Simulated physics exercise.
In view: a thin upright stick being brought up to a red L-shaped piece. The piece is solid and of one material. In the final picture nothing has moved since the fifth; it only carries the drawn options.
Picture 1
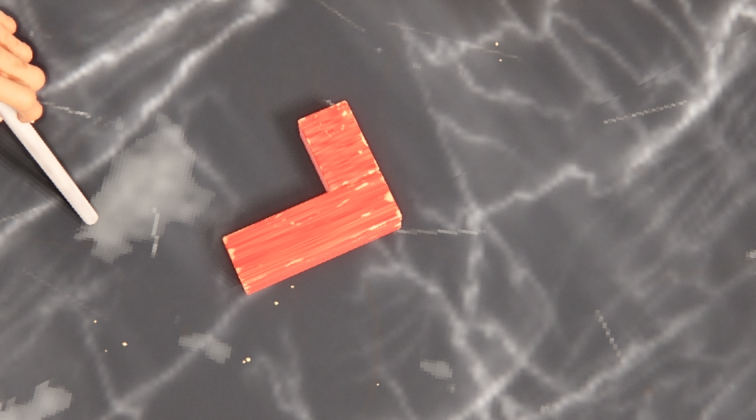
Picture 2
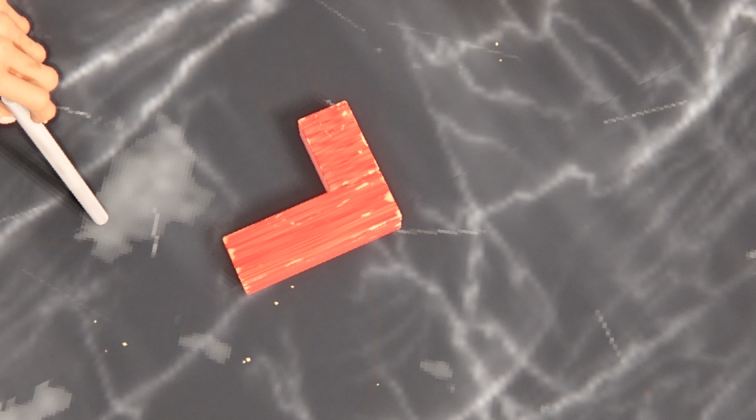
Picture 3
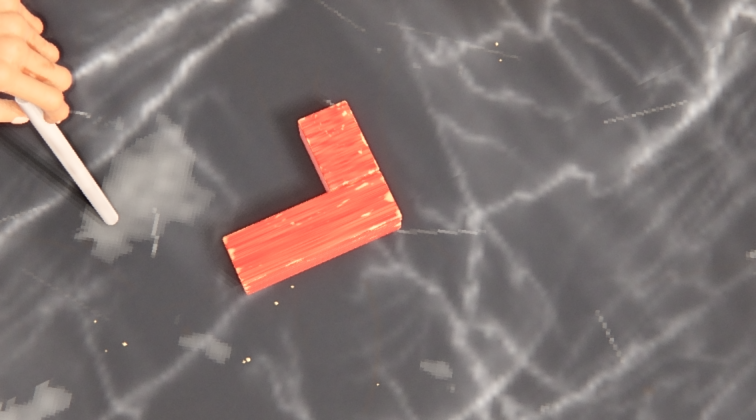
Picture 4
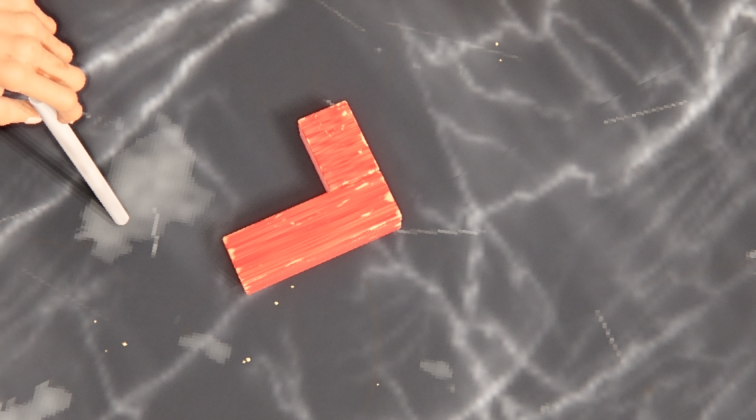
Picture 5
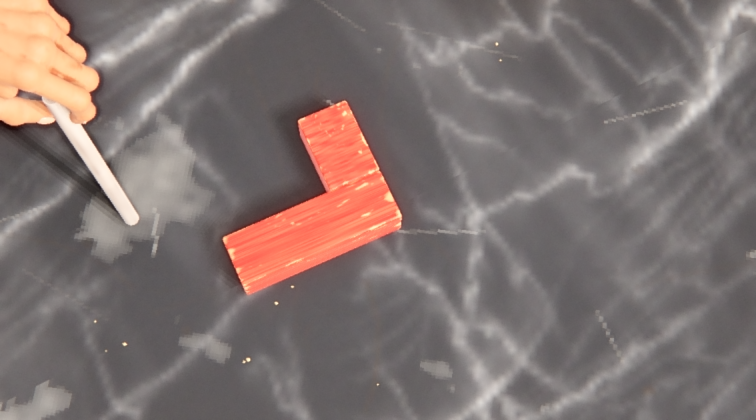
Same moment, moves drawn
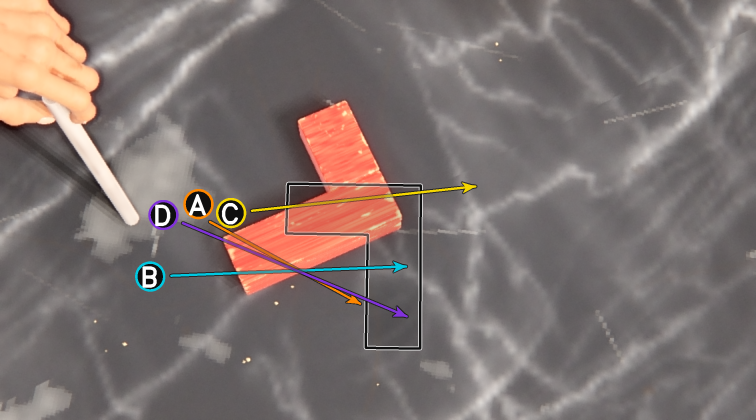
The video shows a hand at the upper left holding a thin pale stick on a dark marbled surface, moving it slowly a short way right toward a red L-shaped piece, which stays still.
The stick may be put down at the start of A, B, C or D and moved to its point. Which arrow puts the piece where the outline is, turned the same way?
The stick should follow A.
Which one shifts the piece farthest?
C.
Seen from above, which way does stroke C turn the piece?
Clockwise.
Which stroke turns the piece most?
Stroke D.
On the marked copy, A from (210, 222) to (360, 304); B from (171, 276) to (406, 266); C from (252, 211) to (475, 186); D from (183, 223) to (407, 316).
Following A. Soon after the start, foot of the stick (264, 252), piece (326, 235).
Later, foot of the stick (320, 282), piece (366, 248).
In the end, foot of the stick (360, 304), piece (396, 252); it fills the outline.
As for the rest, B leaves the piece out of the outline, at (426, 168); C leaves the piece out of the outline, at (451, 203); D leaves the piece out of the outline, at (422, 244).
